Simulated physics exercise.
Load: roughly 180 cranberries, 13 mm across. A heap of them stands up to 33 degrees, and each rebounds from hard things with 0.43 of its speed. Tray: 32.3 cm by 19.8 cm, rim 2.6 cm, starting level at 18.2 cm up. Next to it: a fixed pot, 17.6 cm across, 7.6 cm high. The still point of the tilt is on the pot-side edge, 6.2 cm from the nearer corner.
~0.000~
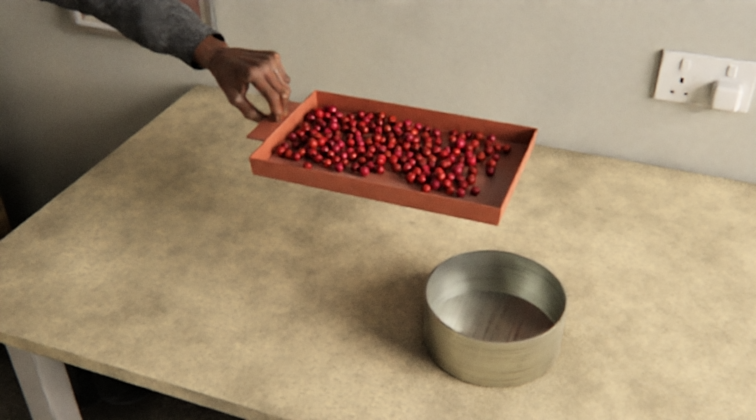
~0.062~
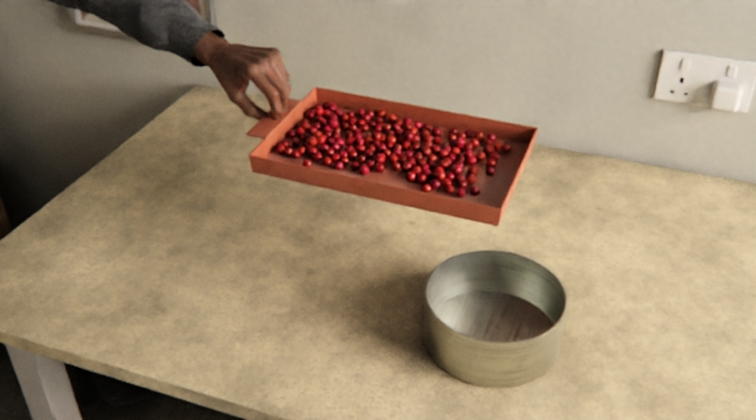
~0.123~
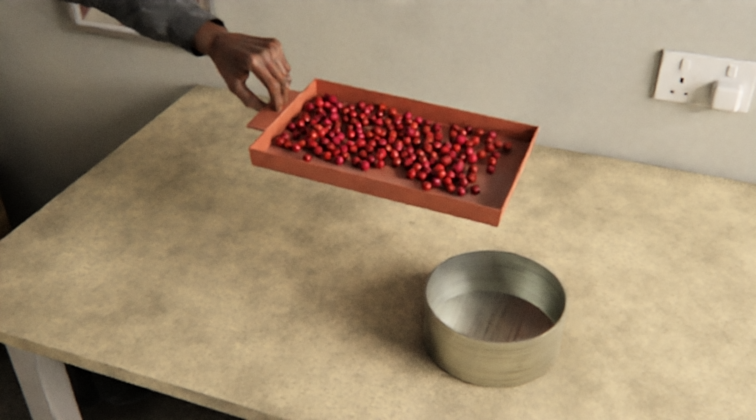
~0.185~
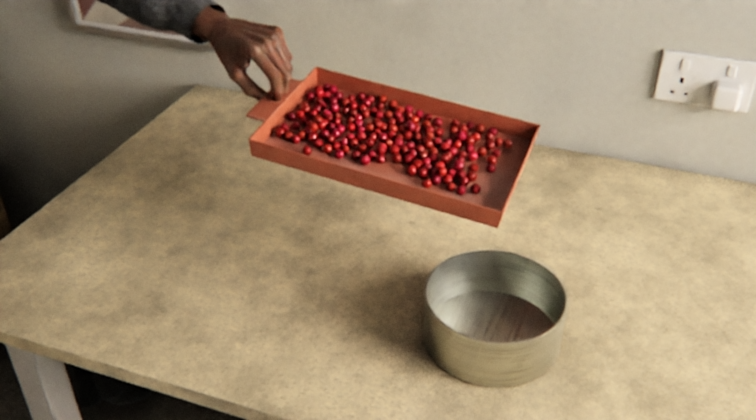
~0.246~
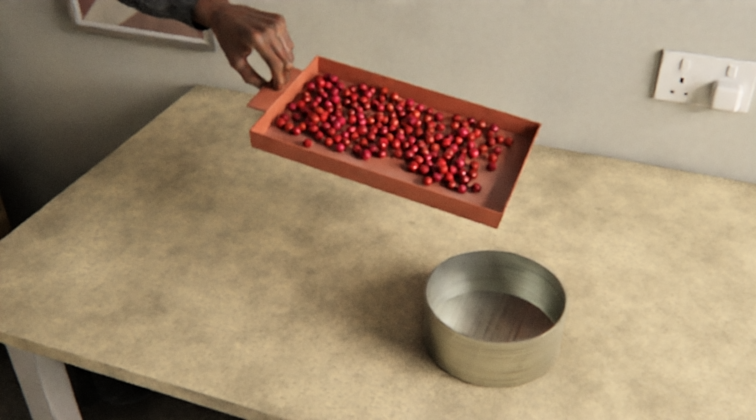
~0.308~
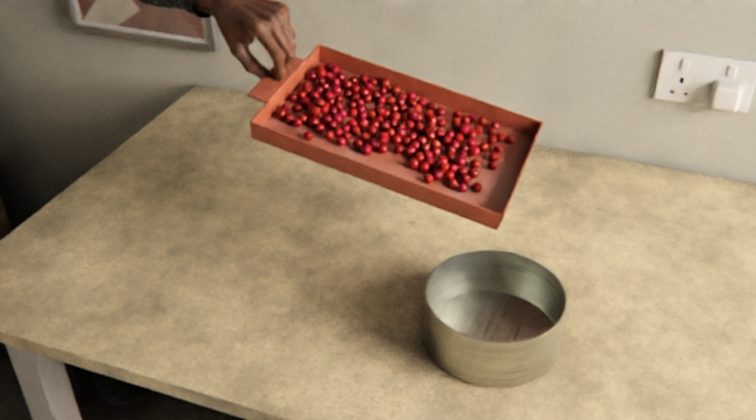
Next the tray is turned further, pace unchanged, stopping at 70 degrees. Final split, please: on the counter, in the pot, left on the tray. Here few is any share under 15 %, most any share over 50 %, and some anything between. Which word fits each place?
Counter: Few; pot: Few; tray: Most.
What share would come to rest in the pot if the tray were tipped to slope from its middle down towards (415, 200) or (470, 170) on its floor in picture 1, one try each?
Roughly 0 % for the first direction, roughly 0 % for the second.
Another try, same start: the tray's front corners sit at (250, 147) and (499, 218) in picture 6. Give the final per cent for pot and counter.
You'd end with pot at 0 and counter at 0.
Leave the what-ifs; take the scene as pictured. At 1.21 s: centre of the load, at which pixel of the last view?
Look about (475, 143) in the last view.
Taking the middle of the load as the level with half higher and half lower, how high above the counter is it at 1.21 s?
Height: Around 26 cm.
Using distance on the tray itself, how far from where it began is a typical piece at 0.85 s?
10 cm.
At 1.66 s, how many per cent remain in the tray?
Roughly 100 per cent.
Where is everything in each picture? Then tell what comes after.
Tray tilt 0 degrees, front corners at (252, 157) and (499, 207); middle of the pieces at (390, 147); pot at (496, 293), in the first frame.
Tray tilt 1 degrees, front corners at (251, 154) and (499, 208); middle of the pieces at (391, 146), in the second frame.
Tray tilt 3 degrees, front corners at (251, 148) and (500, 209), lowest corner right front; middle of the pieces at (391, 141), in the third frame.
Tray tilt 6 degrees, front corners at (251, 139) and (501, 211), lowest corner right front; middle of the pieces at (391, 135), in the fourth frame.
Tray tilt 9 degrees, front corners at (252, 130) and (501, 212), lowest corner right front; middle of the pieces at (392, 129), in the fifth frame.
Tray tilt 13 degrees, front corners at (253, 121) and (502, 214), lowest corner right front; middle of the pieces at (394, 123); pot at (496, 293). Its pace works out near 50 degrees a second, in the sixth frame.
Then, at 0.85 s, tilt 40 degrees; the tray holds 100 %, the pot 0 %.
Then, at 1.21 s, tilt 58 degrees; the tray holds 100 %, the pot 0 %.
After 1.66 s, tilt 70 degrees; the tray holds 100 %, the pot 0 %.
In the end, at 2.4 s, counter 0 %, pot 5 %, tray 95 %.
